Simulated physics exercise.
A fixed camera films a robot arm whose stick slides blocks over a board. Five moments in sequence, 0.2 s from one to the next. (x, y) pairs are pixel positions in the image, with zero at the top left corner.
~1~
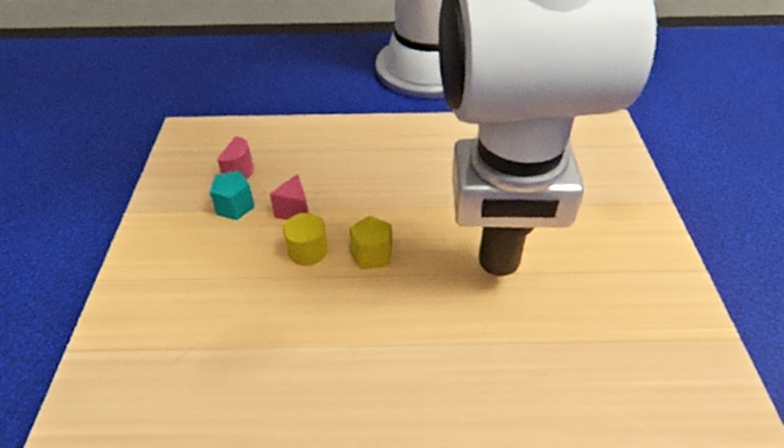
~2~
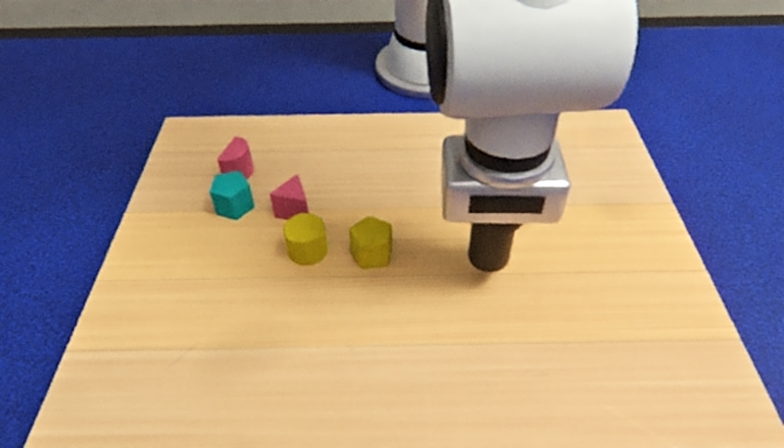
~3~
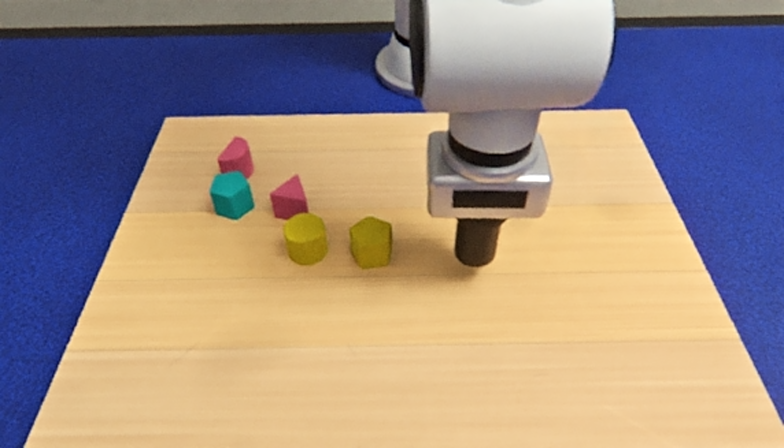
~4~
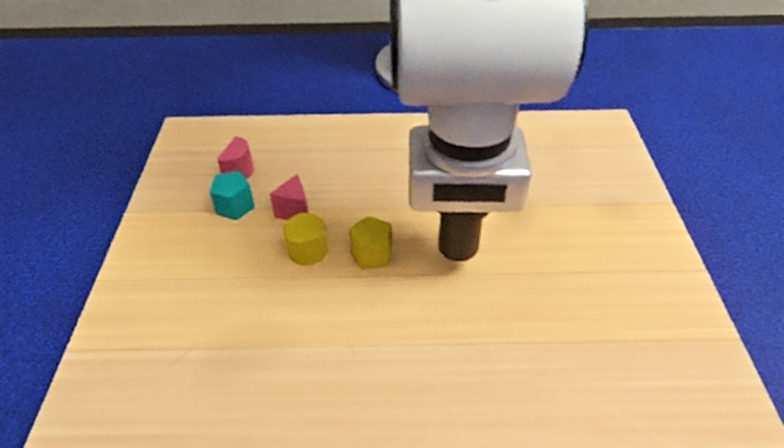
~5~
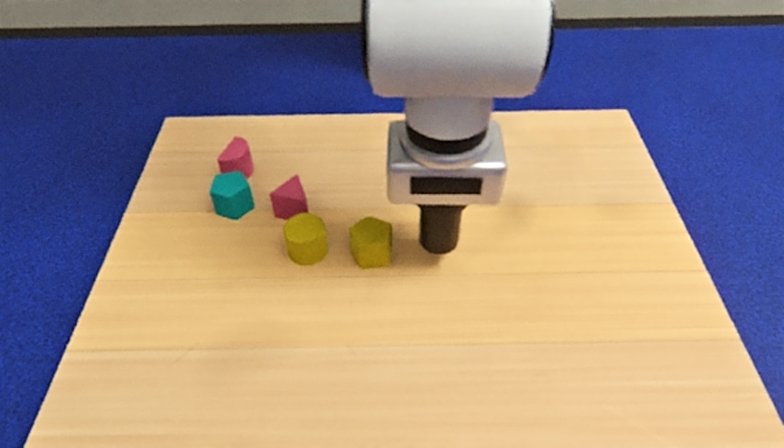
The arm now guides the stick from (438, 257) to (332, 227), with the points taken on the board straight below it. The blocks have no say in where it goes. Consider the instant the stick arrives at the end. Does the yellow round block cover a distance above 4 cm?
In short: No.
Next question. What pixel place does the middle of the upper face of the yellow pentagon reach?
Most likely (325, 234).
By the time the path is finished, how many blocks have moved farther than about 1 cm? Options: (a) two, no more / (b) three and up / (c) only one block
My pick is a.
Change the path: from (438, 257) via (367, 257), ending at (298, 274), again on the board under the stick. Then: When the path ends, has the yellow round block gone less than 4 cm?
No, I don't think so.
The first path, step by step. One third of the way, stick at (401, 229); yellow pentagon at (362, 231), turned 15° anticlockwise.
Two thirds of the way, stick at (365, 220); yellow round block at (294, 228); yellow pentagon at (334, 233), turned 55° anticlockwise.
At the end, stick at (329, 210); pink three-sided block not moved; yellow round block at (282, 232); yellow pentagon at (325, 234), turned 75° anticlockwise.
